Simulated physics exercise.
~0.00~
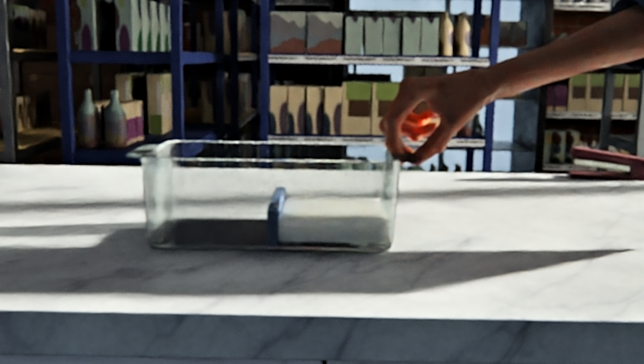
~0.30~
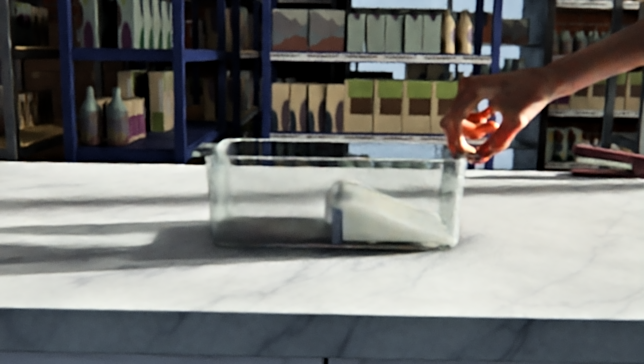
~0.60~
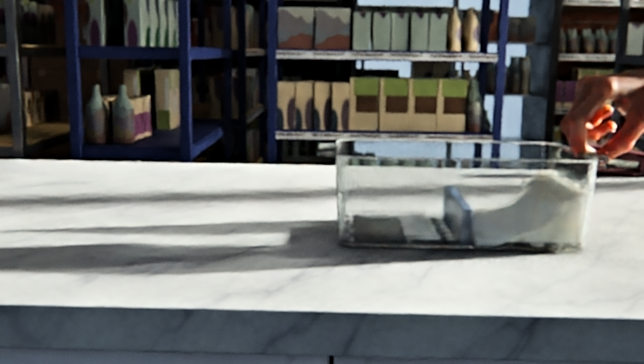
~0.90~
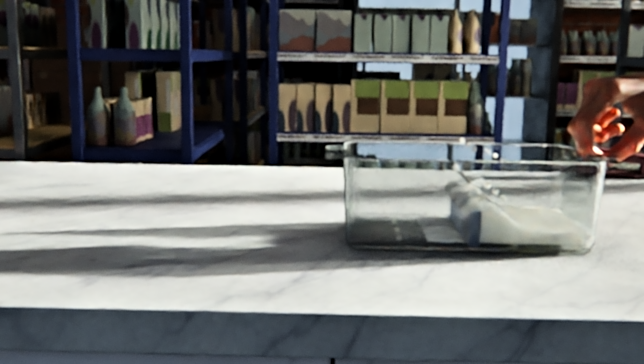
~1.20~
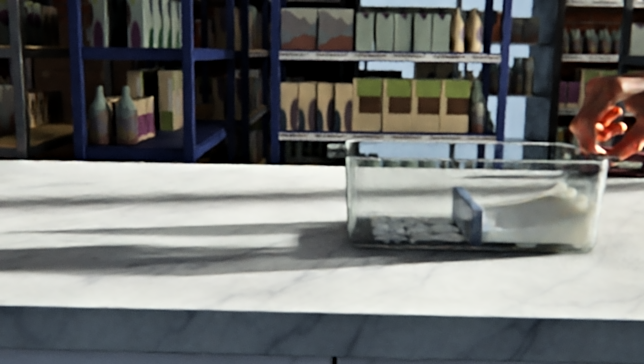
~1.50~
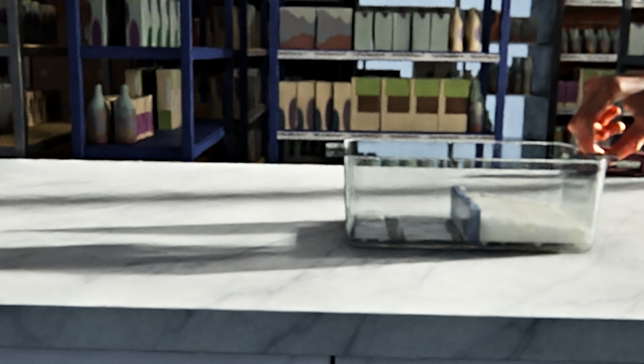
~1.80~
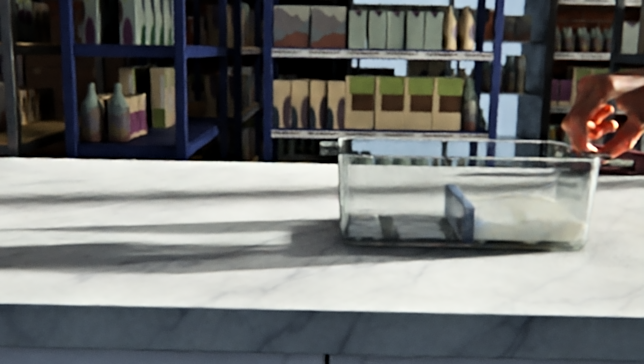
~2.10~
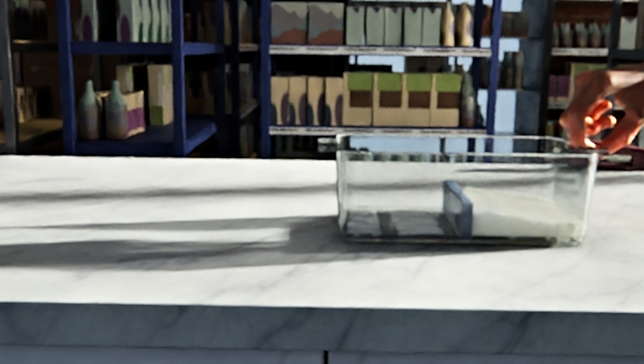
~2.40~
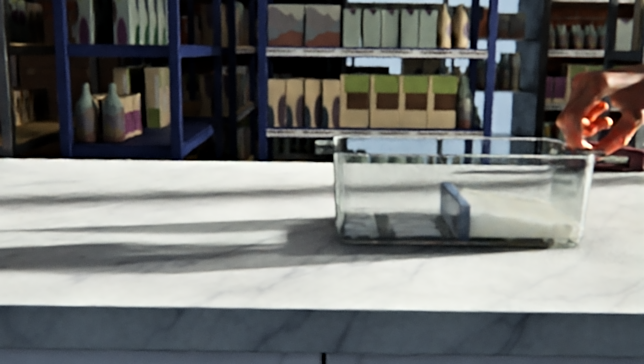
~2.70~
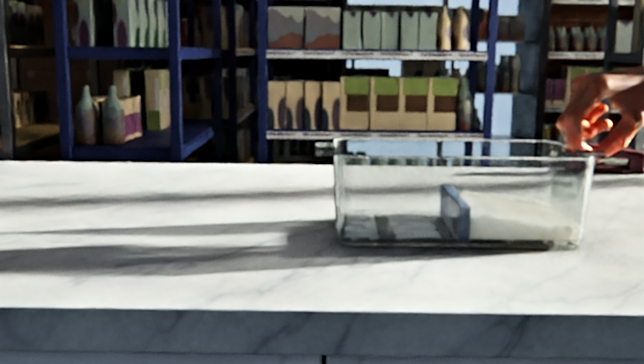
A divided glass tub of milk sliding right across a marble counter, pulled by a hand, milk sloshing over the divider, then settling.
